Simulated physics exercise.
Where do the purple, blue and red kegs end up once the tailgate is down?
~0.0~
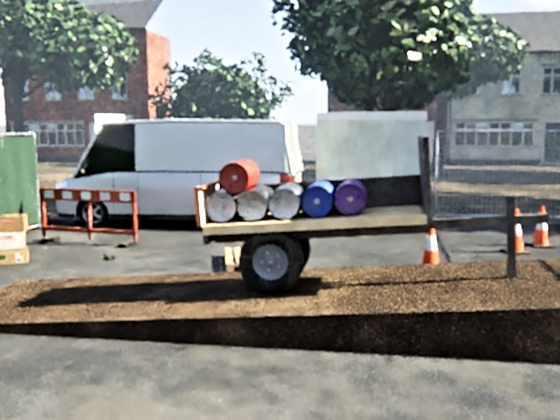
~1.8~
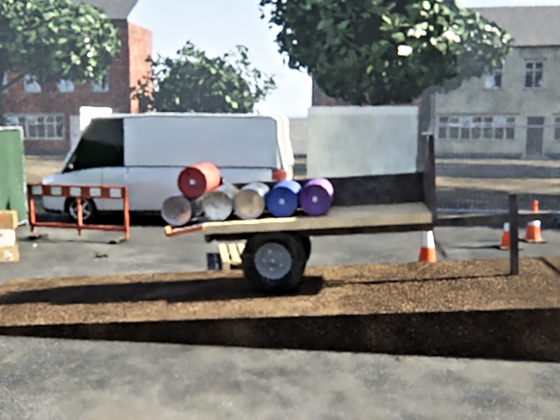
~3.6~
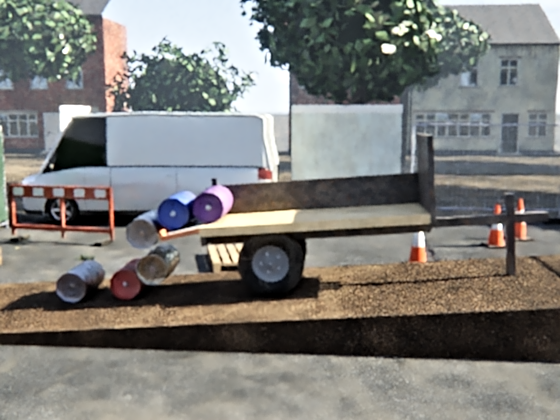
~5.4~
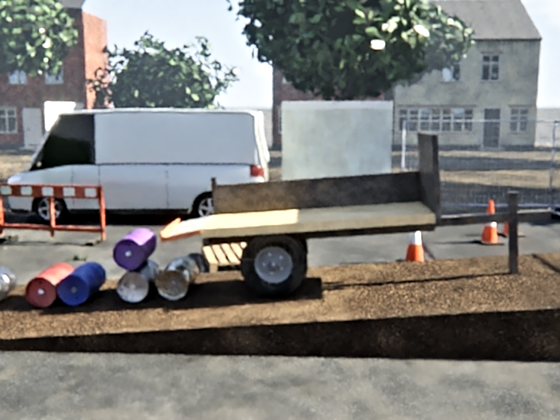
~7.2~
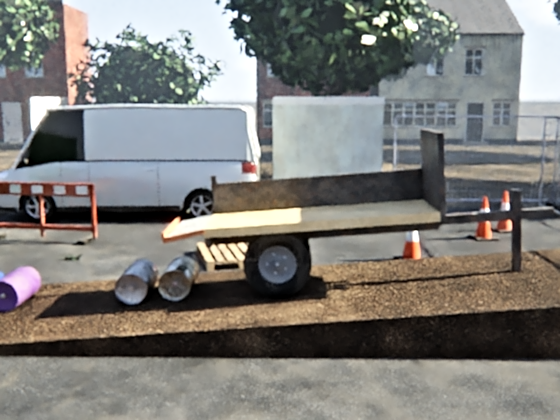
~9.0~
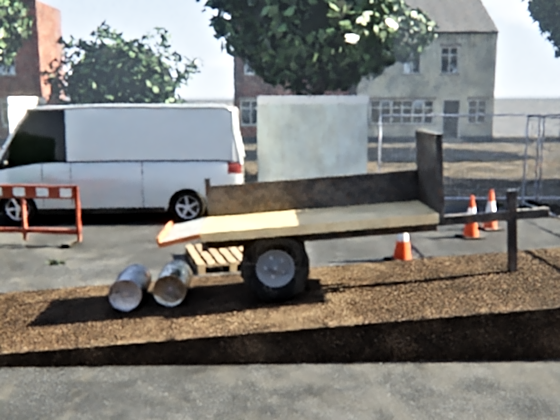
All three end up down on the ground, having rolled off the lowered tailgate and away to the left.
